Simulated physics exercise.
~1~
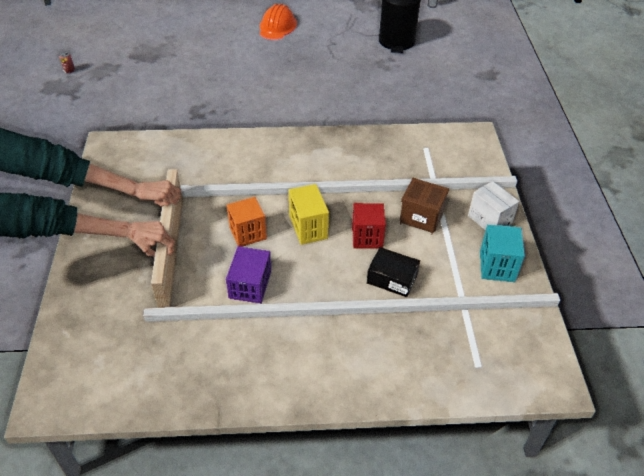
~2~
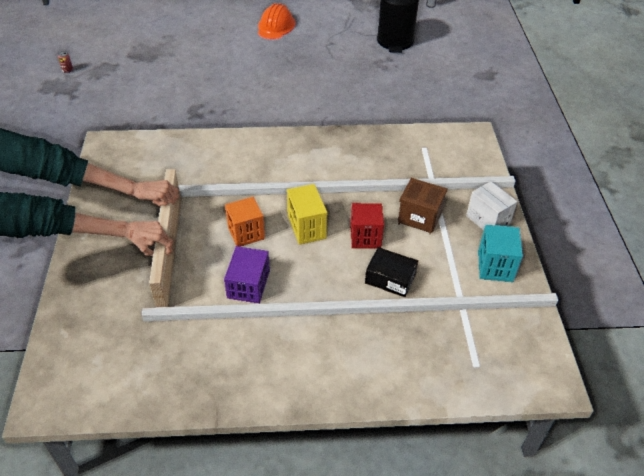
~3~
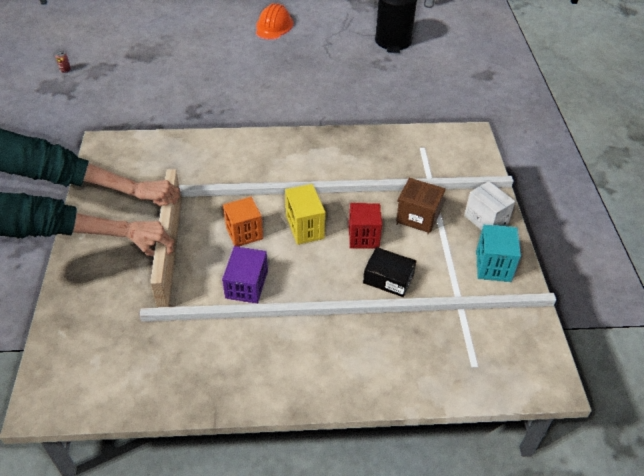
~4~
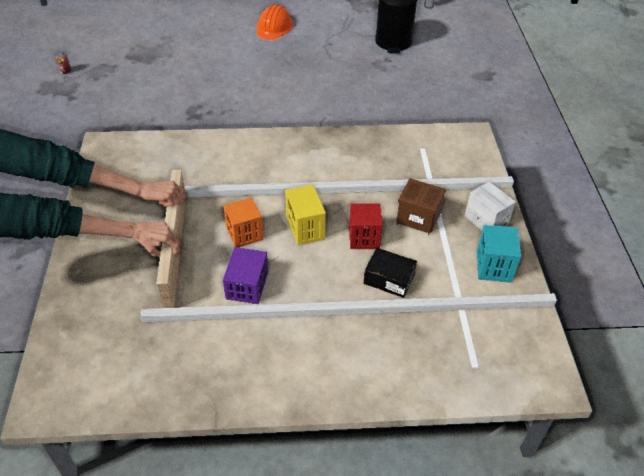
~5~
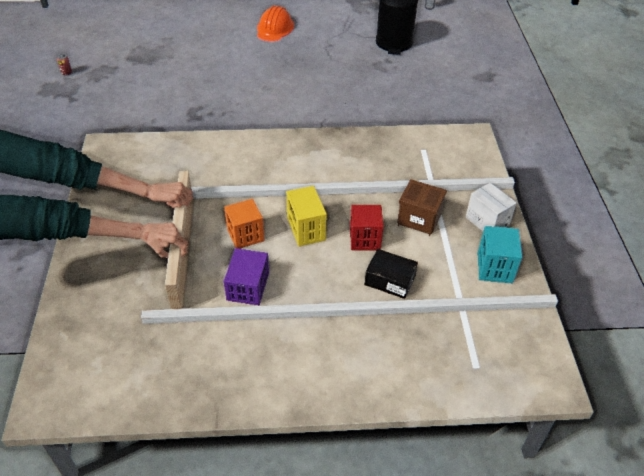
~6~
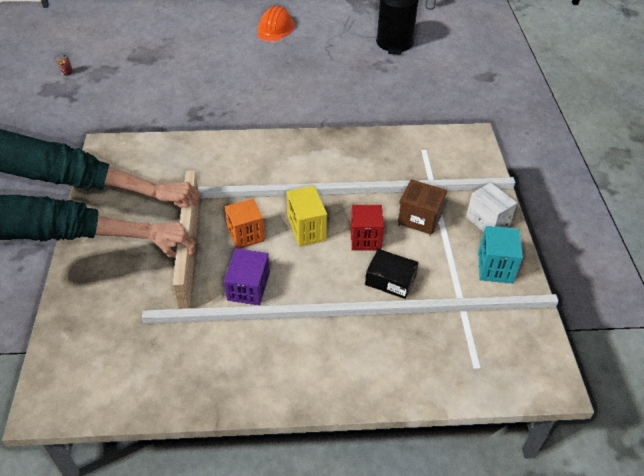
A wooden plank, gripped by two hands in dark green sleeves, starts at the left of a pale tabletop seen from above on a grey concrete floor. Between two white rails sit orange, purple, yellow, red, black and brown boxes, with white and turquoise ones at right near a tape line. The plank stays still, then slides slightly right, while the boxes keep their places and the view shifts faintly.
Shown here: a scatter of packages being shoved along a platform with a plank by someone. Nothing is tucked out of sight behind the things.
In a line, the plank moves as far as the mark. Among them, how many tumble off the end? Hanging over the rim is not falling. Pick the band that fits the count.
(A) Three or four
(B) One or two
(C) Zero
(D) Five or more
B, one or two.
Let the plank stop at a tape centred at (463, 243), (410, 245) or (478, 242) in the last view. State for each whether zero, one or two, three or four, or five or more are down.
Taking the places in the order asked: Three or four, then zero, then either three or four.
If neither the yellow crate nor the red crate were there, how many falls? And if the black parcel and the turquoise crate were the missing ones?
Tally per try: 1 / 1.
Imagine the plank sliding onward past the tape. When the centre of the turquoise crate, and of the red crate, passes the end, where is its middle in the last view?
The middle is at (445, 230) when it's the turquoise crate, and at (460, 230) when it's the red crate.
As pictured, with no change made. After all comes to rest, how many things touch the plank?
The count is 2.
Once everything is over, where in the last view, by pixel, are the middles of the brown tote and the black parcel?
Roughly (515, 196) for the first and roughly (509, 264) for the second.
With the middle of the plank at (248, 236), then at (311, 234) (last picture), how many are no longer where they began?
At the first spot 2, then 4.
Early on, none off yet; white parcel at rest near (491, 210); turquoise crate at rest near (500, 255); brown tote at rest near (422, 208).
A while later, none off yet; white parcel at rest near (491, 210); turquoise crate at rest near (500, 255); brown tote travelled a little near (425, 204).
Further along, none off yet; white parcel travelled a little near (507, 210); turquoise crate at rest near (501, 254); brown tote travelled about its own width near (469, 198).
Finally, the number that fall off is one or two; lost, turquoise crate and white parcel.
